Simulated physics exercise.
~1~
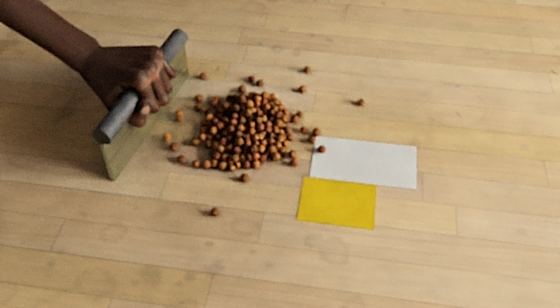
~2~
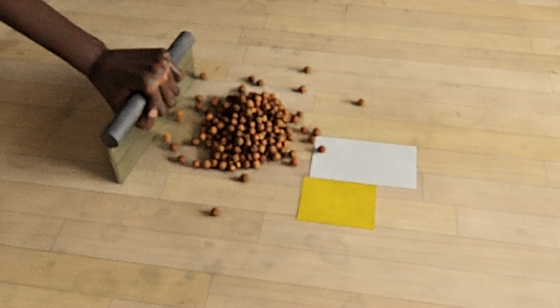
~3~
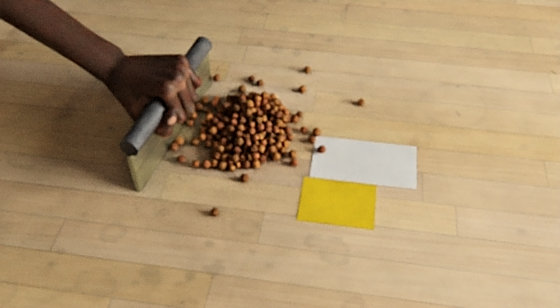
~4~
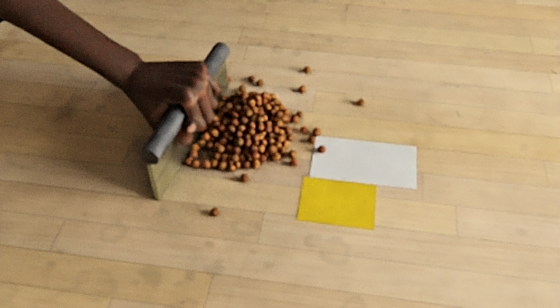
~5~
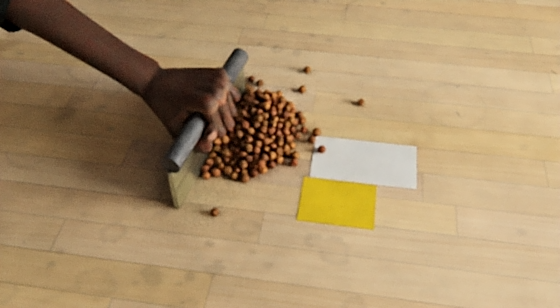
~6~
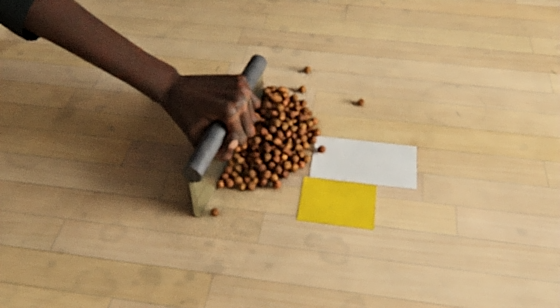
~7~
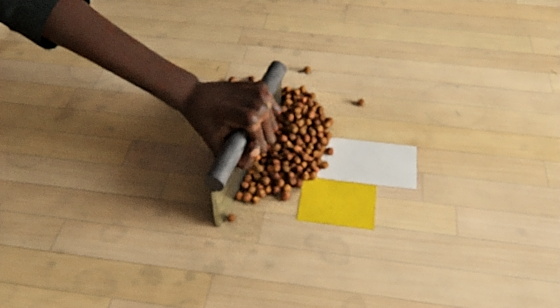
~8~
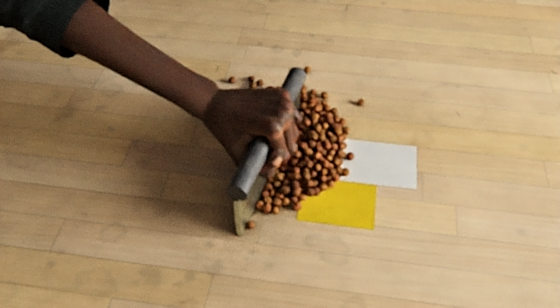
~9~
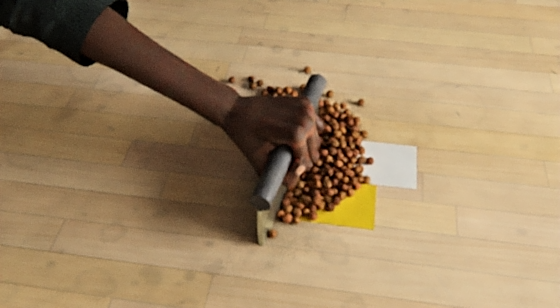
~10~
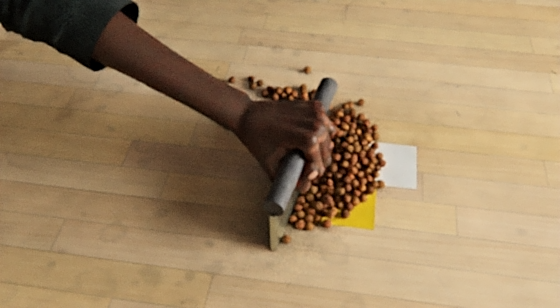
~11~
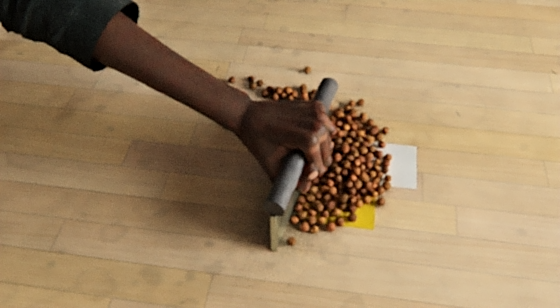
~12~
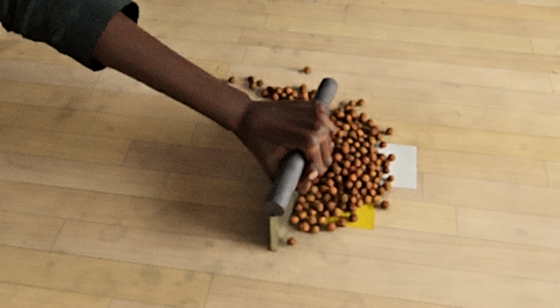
A hand gripping a gray-handled scraper pushed a loose heap of small brown balls to the right across a wooden surface, then stopped, leaving the balls spread over much of the white and yellow sheets, with a few stragglers behind.
